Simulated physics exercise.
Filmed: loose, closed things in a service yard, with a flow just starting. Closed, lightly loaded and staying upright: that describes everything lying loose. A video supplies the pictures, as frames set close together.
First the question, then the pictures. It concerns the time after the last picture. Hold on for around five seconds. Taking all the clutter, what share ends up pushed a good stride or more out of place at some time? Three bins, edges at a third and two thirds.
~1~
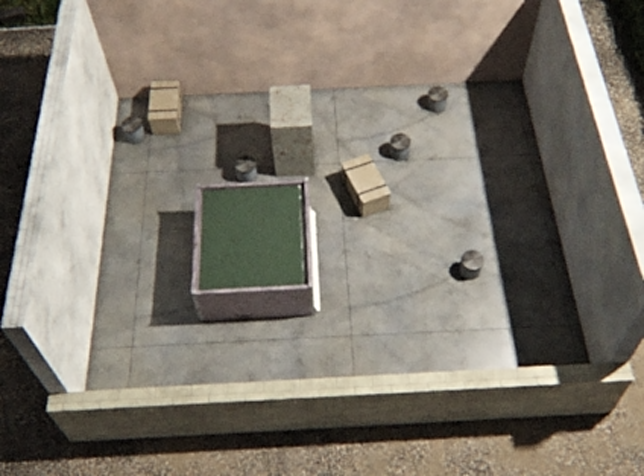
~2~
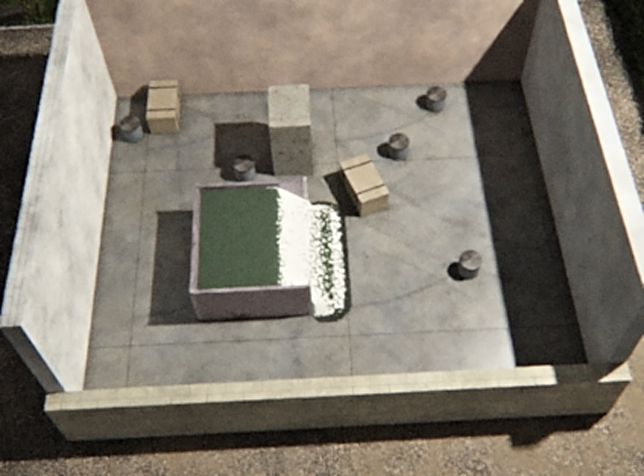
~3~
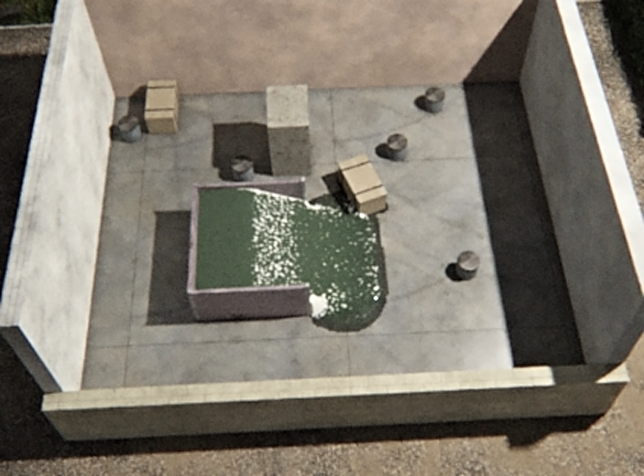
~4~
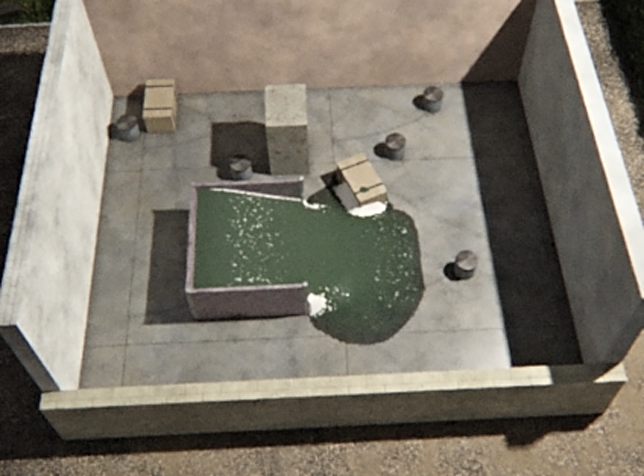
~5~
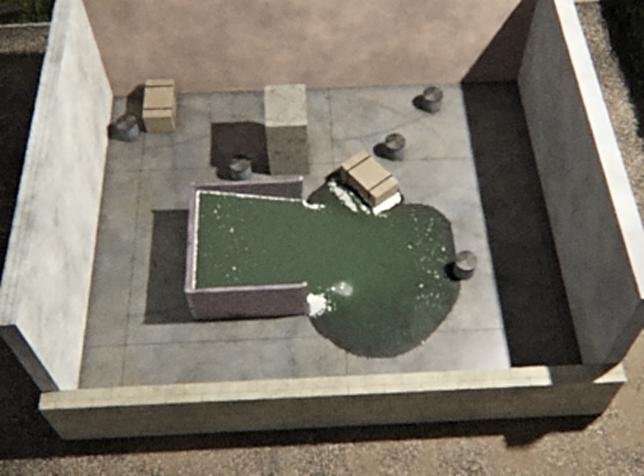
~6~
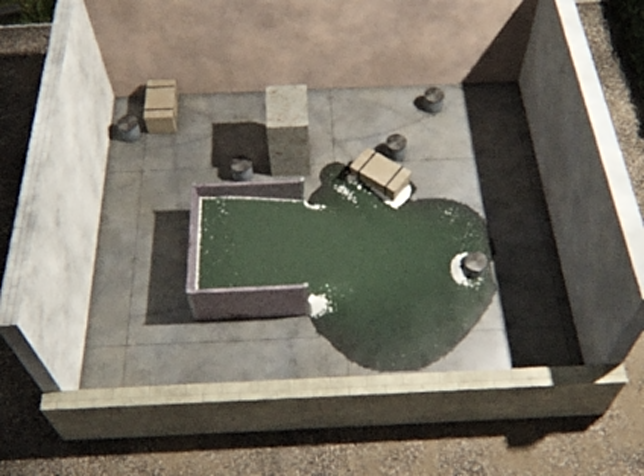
Bin: One third to two thirds.
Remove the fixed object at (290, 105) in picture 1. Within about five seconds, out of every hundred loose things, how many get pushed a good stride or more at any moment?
Close to 60 percent, I reckon.
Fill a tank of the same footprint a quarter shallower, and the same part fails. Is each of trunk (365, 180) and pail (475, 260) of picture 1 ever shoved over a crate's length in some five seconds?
In order, the full distance and then the full distance.
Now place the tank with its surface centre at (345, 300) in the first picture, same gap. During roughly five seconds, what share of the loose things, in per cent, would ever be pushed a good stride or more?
My reckoning says roughly 40 percent.
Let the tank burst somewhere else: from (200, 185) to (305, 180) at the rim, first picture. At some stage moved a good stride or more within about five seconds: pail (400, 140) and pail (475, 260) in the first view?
Travelled at least that, then travelled less.
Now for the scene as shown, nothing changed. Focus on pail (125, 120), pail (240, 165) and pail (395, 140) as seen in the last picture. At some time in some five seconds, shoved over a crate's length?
Taking them in turn, the first stayed within range, the second stayed within range, and the third traveled far.
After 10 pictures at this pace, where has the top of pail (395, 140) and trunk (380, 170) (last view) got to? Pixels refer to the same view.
I'd say about (411, 103) for the first and about (428, 114) for the second.
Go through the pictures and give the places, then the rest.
The first picture shows a trunk at (365, 178) rests on the ground; a pail at (473, 260) rests on the ground; 0 of 7 have shifted.
The second picture shows a trunk at (364, 177), on the bottom; a pail at (471, 259), on the bottom; 0 of 7 have shifted.
The third picture shows a trunk at (362, 178), on the bottom; a pail at (469, 260), on the bottom; 0 of 7 have shifted.
The fourth picture shows a trunk at (361, 177) rests on the ground; a pail at (467, 260), on the bottom; 0 of 7 have shifted.
The fifth picture shows a trunk at (369, 173) rests on the ground, close to its start; a pail at (466, 260) rests on the ground; 1 of 7 have shifted.
The sixth picture shows a trunk at (380, 169), on the bottom, a stride from its start; a pail at (476, 261) rests on the ground, close to its start; 2 of 7 have shifted.
A moment on, 2 of 7 are well off their spots; 0 afloat.
Next, 3 of 7 are well off their spots; 1 afloat.
Later, 3 of 7 are well off their spots; 2 afloat.
In the end, 4 of 7 are well off their spots, and 4 have been at some point; 3 afloat.
